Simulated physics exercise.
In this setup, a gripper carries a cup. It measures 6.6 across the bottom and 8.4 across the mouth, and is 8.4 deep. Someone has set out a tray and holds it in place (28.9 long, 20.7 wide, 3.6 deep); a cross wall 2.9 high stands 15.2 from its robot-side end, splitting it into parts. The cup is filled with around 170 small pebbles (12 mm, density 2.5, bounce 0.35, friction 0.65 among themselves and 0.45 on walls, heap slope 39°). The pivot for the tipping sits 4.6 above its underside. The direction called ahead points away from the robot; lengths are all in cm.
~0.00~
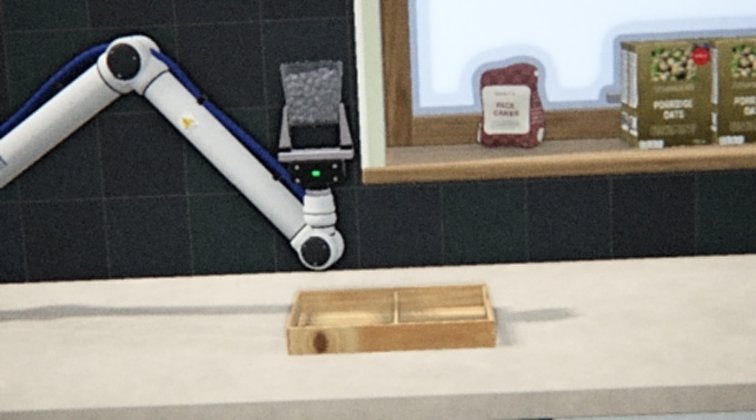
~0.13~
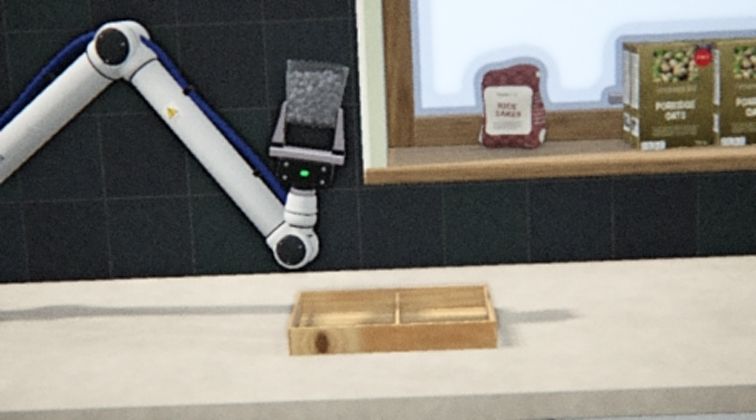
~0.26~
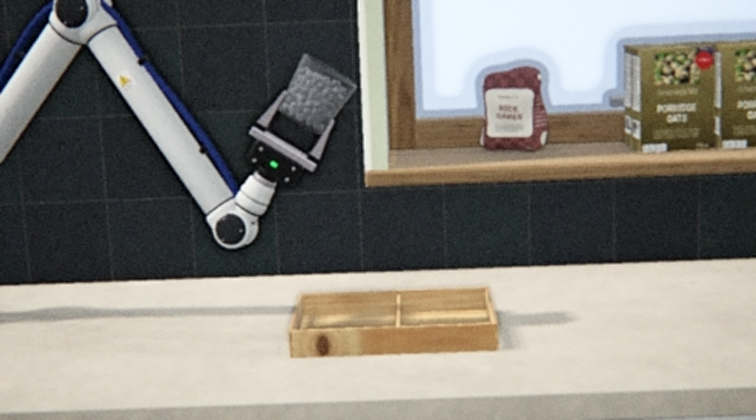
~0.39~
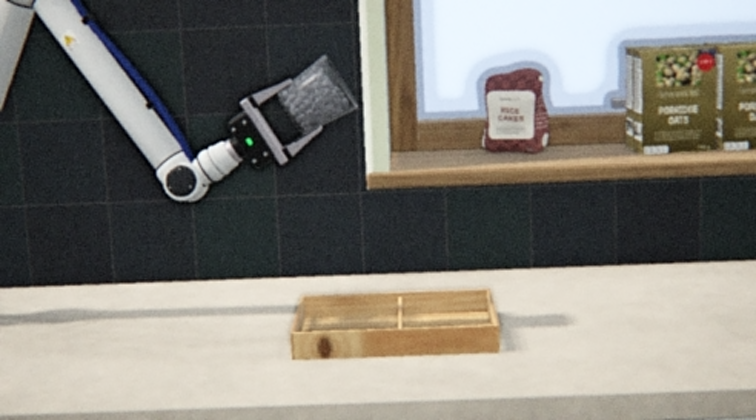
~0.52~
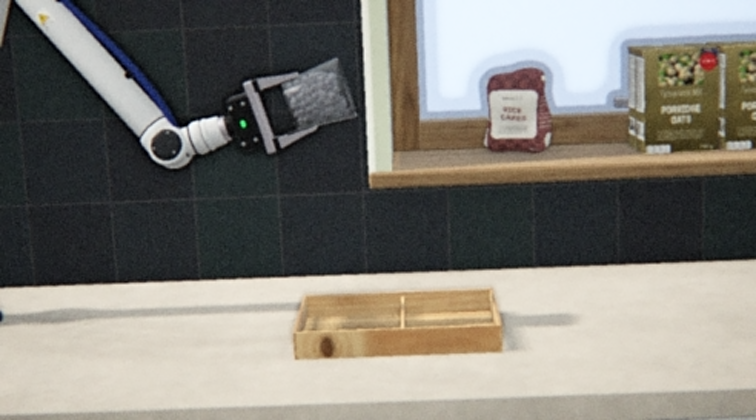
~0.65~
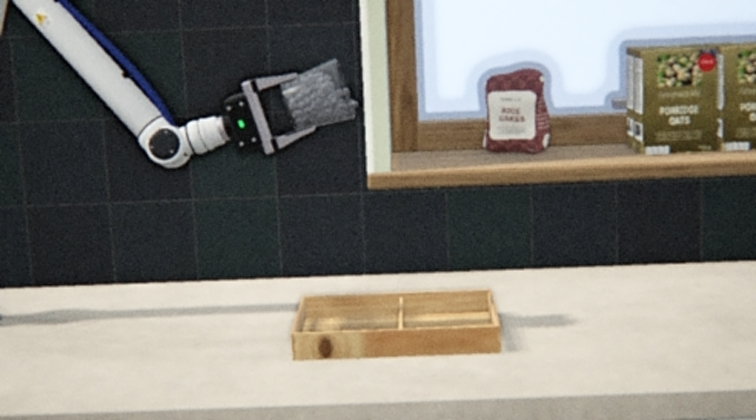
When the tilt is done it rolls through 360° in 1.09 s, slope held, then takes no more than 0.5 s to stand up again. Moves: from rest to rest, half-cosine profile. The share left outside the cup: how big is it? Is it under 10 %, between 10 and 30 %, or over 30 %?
Between 10 and 30 %.
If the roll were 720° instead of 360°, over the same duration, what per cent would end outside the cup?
Around 15 %.
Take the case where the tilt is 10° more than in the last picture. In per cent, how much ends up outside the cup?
45 percent or so.
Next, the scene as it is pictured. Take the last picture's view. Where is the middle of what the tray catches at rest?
Near (421, 323).
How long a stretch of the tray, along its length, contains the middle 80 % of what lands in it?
That stretch is roughly 20 cm long.
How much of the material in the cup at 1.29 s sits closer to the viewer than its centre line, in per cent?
Around 40 percent.
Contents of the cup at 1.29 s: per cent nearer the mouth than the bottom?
Roughly 50 percent.
By 1.29 s, tipped 74°, highest piece 39 above the table; 155 in the cup, 3 in the far-side part, 1 in the robot-side part, 12 in flight or on a rim.
By 1.92 s, tipped 52°, highest piece 39 above the table; 139 in the cup, 18 in the far-side part, 10 in the robot-side part, 2 on the table or floor, 2 in flight or on a rim.
By 2.44 s, upright, highest piece 40 above the table; 139 in the cup, 20 in the far-side part, 10 in the robot-side part, 2 on the table or floor.
By 3.14 s, upright, highest piece 40 above the table; 139 in the cup, 20 in the far-side part, 10 in the robot-side part, 2 on the table or floor.
Final count, 139 in the cup, 20 in the far-side part, 10 in the robot-side part, 2 on the table or floor. That is 19 % outside the cup.
